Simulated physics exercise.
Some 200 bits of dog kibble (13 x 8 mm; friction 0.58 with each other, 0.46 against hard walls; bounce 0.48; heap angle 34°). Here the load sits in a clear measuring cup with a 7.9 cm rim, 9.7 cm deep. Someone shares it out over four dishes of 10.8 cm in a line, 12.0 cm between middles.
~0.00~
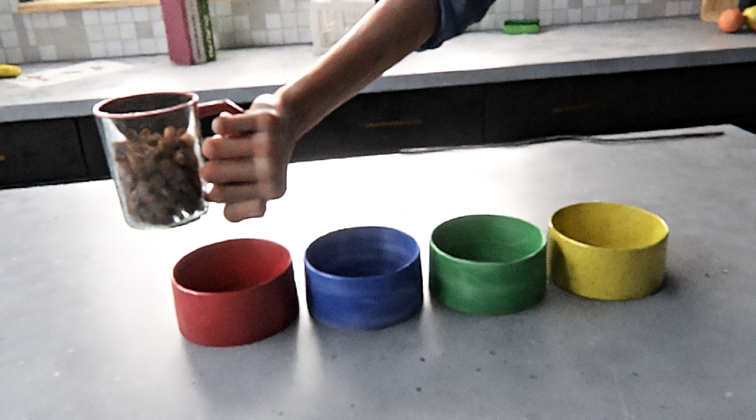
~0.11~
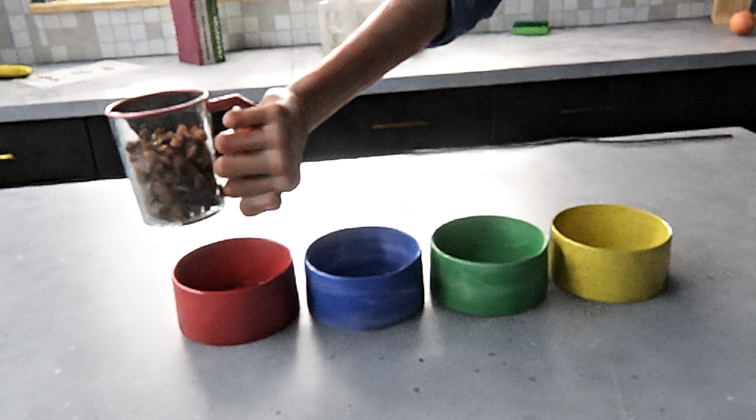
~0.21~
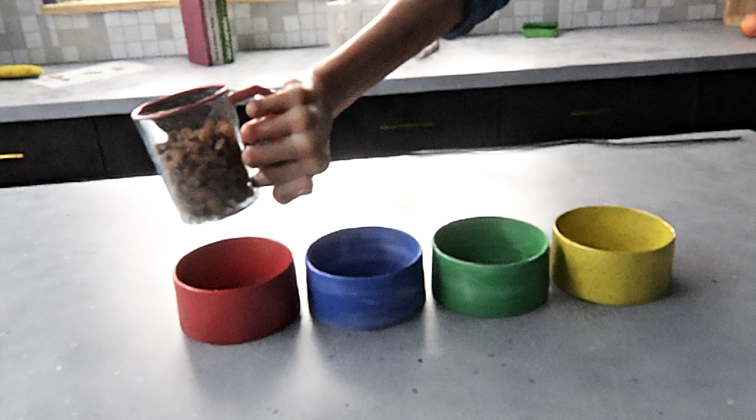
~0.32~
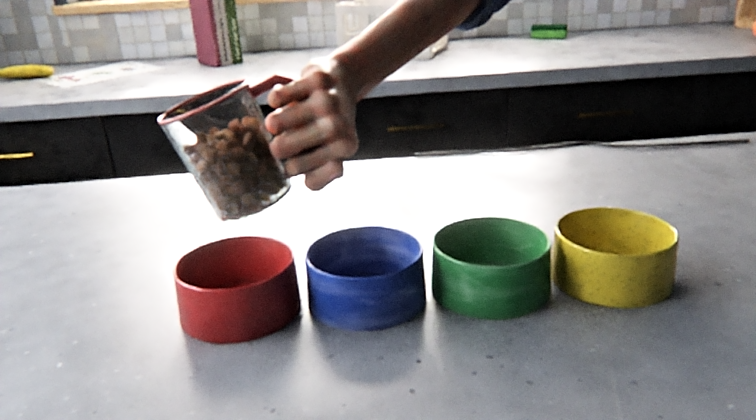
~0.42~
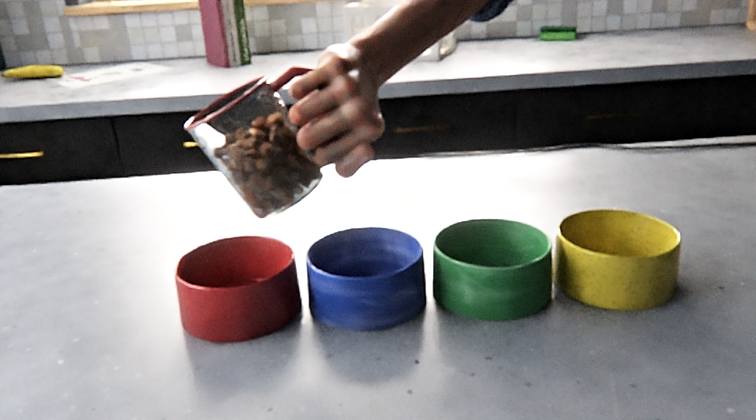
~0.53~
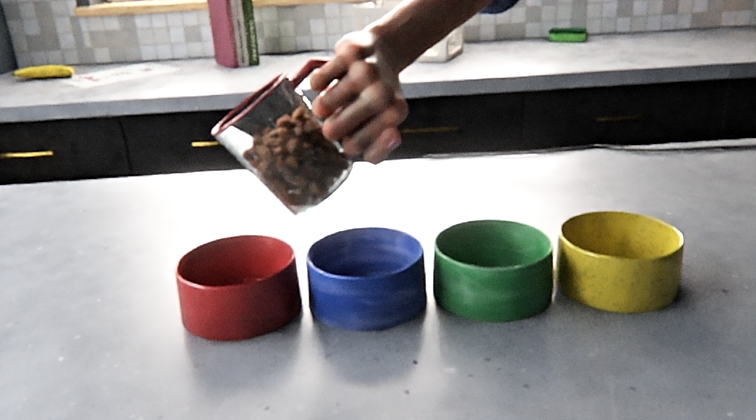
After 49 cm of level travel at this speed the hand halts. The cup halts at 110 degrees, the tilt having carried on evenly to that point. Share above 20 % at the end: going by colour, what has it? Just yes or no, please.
In short: Red dish no, blue dish no, green dish yes, yellow dish yes, counter no.
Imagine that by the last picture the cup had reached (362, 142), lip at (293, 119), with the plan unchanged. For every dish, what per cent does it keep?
Dish by dish: Red 0 per cent, blue 0 per cent, green 0 per cent, yellow 90 per cent.
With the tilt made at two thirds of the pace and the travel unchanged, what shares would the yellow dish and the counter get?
Yellow 90, counter 0.
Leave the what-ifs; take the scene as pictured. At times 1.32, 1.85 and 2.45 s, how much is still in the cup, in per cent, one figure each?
One after the other: 100, 55, 25 in a hundred.
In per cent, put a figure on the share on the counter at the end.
Close to 5 %, more or less.
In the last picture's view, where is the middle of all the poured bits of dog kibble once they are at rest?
I'd put it at about (591, 274).
Then, at 1.32 s, tilt 92 degrees; cup holds 100 %.
Then, at 1.85 s, tilt 110 degrees; cup holds 55 %, green 35 %.
After 2.45 s, tilt 110 degrees; cup holds 25 %, green 35 %, yellow 35 %.
At rest (4.4 s), red 0 %, blue 0 %, green 35 %, yellow 55 %, counter 5 %, cup 5 %.
